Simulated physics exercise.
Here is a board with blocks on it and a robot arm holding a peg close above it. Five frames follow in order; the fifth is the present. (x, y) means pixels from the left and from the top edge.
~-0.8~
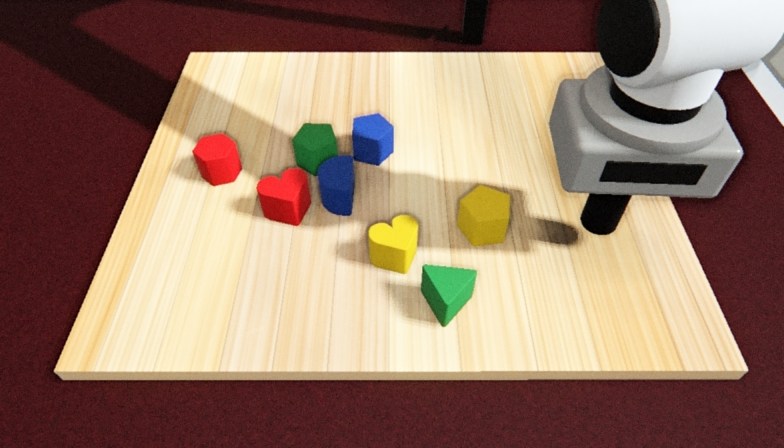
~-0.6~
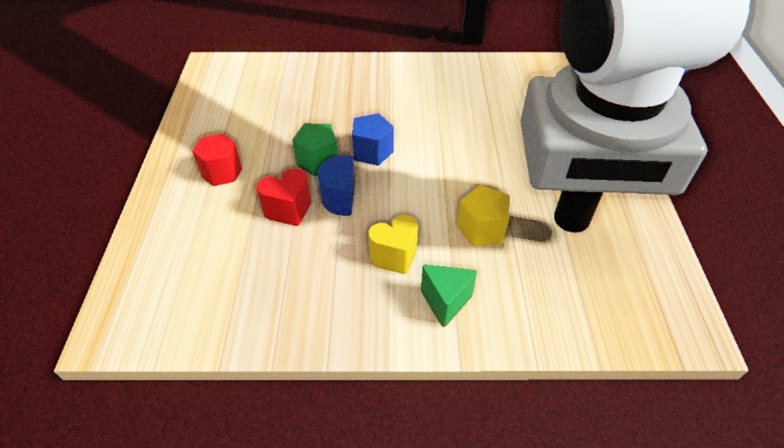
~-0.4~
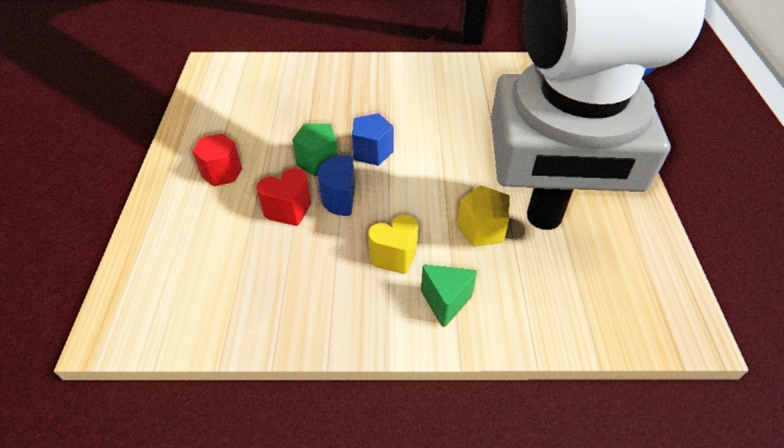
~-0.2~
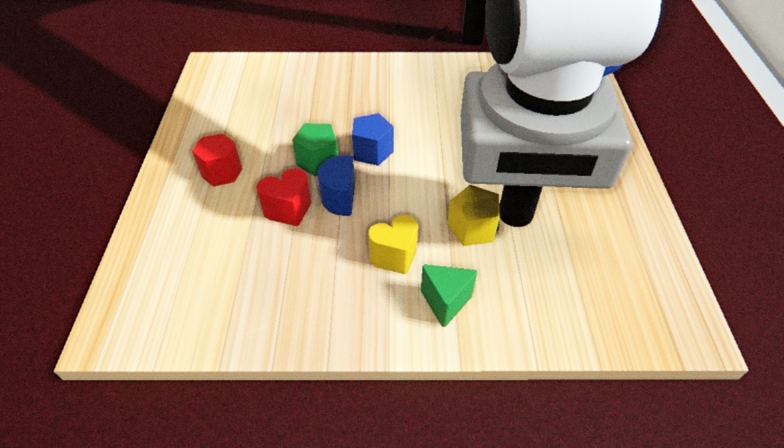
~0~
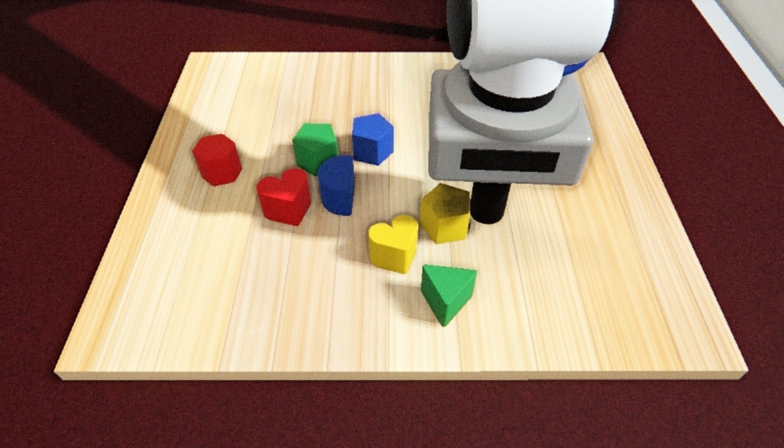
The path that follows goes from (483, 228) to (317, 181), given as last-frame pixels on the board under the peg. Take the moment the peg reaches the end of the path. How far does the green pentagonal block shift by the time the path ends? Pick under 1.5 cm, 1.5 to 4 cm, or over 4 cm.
It's set to move under 1.5 cm.
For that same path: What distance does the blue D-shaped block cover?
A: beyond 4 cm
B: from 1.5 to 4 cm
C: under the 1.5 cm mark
A
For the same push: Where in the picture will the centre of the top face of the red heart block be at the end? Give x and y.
Final place: (254, 194).
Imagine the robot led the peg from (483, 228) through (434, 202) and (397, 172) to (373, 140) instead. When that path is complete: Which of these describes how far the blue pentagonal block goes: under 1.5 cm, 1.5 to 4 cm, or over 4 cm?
Covers over 4 cm.
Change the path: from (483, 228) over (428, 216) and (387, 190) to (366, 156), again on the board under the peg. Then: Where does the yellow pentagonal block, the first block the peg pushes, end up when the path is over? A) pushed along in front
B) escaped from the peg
B
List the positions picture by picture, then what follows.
The first picture shows tip of the peg at (598, 224), middles of tops, red heart block at (283, 184), green pentagonal block at (315, 135), blue D-shaped block at (337, 172), yellow pentagonal block at (488, 203).
The second picture shows peg at (571, 221), nothing pushed.
The third picture shows peg at (544, 218), nothing pushed.
The fourth picture shows peg at (515, 216), yellow pentagonal block at (477, 202).
The fifth picture shows peg at (486, 213), red heart block at (283, 184), green pentagonal block at (315, 135), blue D-shaped block at (337, 172), yellow pentagonal block at (448, 200).
The first path, step by step. One third of the way, peg at (426, 196); yellow pentagonal block at (388, 195), turned 45° anticlockwise.
Two thirds of the way, peg at (369, 180); blue D-shaped block at (333, 172), turned 15° clockwise; yellow pentagonal block at (360, 197), turned 75° anticlockwise.
At the end, peg at (315, 166); red heart block at (254, 194), turned 25° anticlockwise; green pentagonal block at (311, 131), turned 20° clockwise; blue D-shaped block at (285, 168), turned 45° anticlockwise; yellow pentagonal block at (360, 197), turned 75° anticlockwise.
